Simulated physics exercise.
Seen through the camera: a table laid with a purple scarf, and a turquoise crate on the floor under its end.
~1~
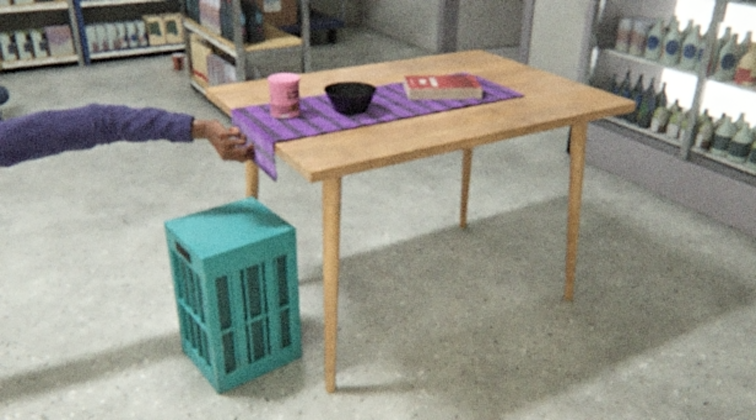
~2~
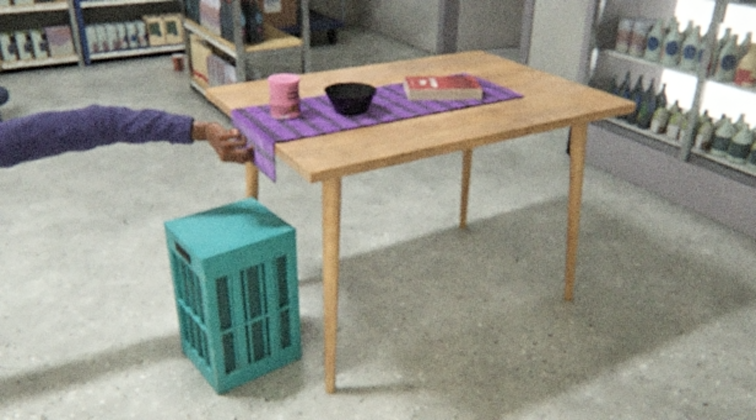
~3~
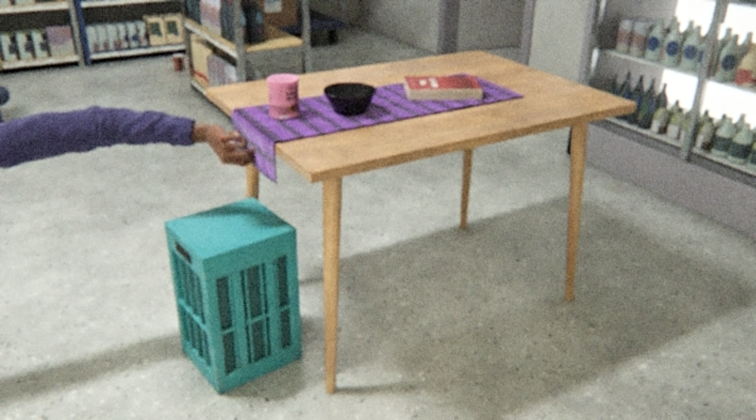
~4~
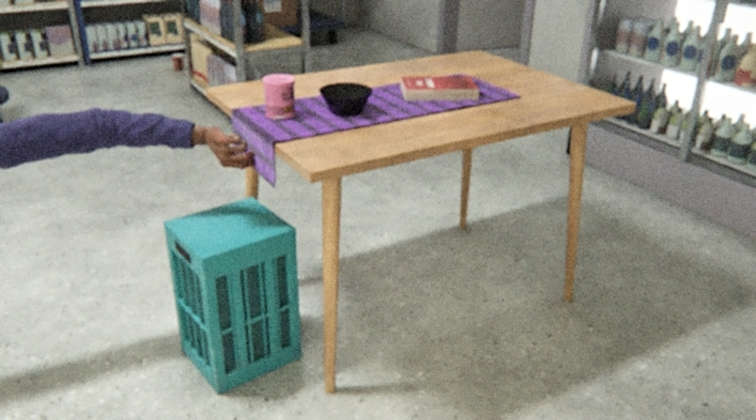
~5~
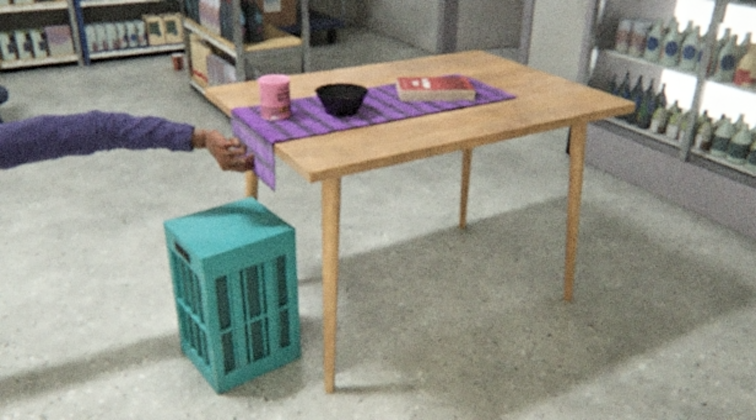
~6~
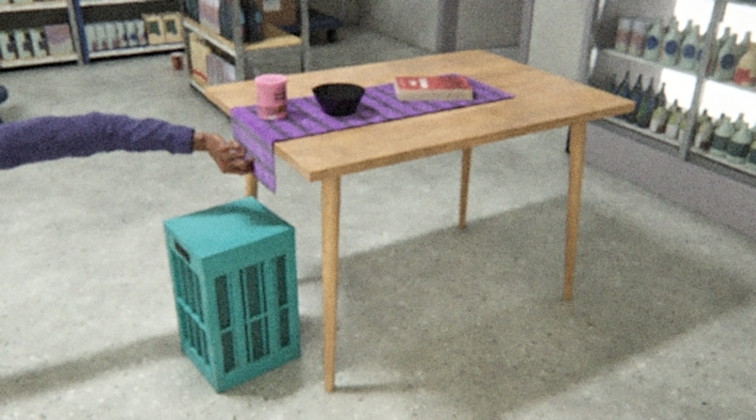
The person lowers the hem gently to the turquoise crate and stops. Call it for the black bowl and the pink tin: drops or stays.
Calls: Black bowl: Stays; pink tin: Drops.
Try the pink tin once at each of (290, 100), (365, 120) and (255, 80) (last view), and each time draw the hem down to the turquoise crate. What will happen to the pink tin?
First try: It drops; second try: It is safe; third try: It is safe.
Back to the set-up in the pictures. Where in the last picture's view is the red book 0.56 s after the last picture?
Estimated centre: Approx. (405, 93).
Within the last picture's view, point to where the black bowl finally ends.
Centre of the object: (296, 108).
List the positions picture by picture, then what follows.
Scarf end (276, 182); black bowl (350, 89); pink tin (284, 78); red book (442, 82); top of the crate (219, 239), in the first picture.
Scarf end (276, 183), far hem (524, 97); pink tin (284, 78); pink tin stands on the cloth, in the second picture.
Scarf end (277, 184); black bowl (350, 89), in the third picture.
Scarf end (275, 188), far hem (521, 97); pink tin (279, 79), in the fourth picture.
Scarf end (275, 192); black bowl (342, 90), in the fifth picture.
Scarf end (276, 194), far hem (515, 97); black bowl (339, 90); pink tin (271, 79); top of the crate (218, 238), in the sixth picture.
Then, 0.22 s later than the last view, hem going down; bowl moved a little; tin moved a little.
Then, 0.56 s later than the last view, hem going down; bowl carried along near (307, 106); tin over the edge.
Then, 0.92 s later than the last view, hem on the crate; bowl carried along near (296, 108); tin over the edge.
Finally, hem on the crate; bowl carried along near (296, 108); tin over the edge. The black bowl stays on the table and the pink tin goes over the edge.
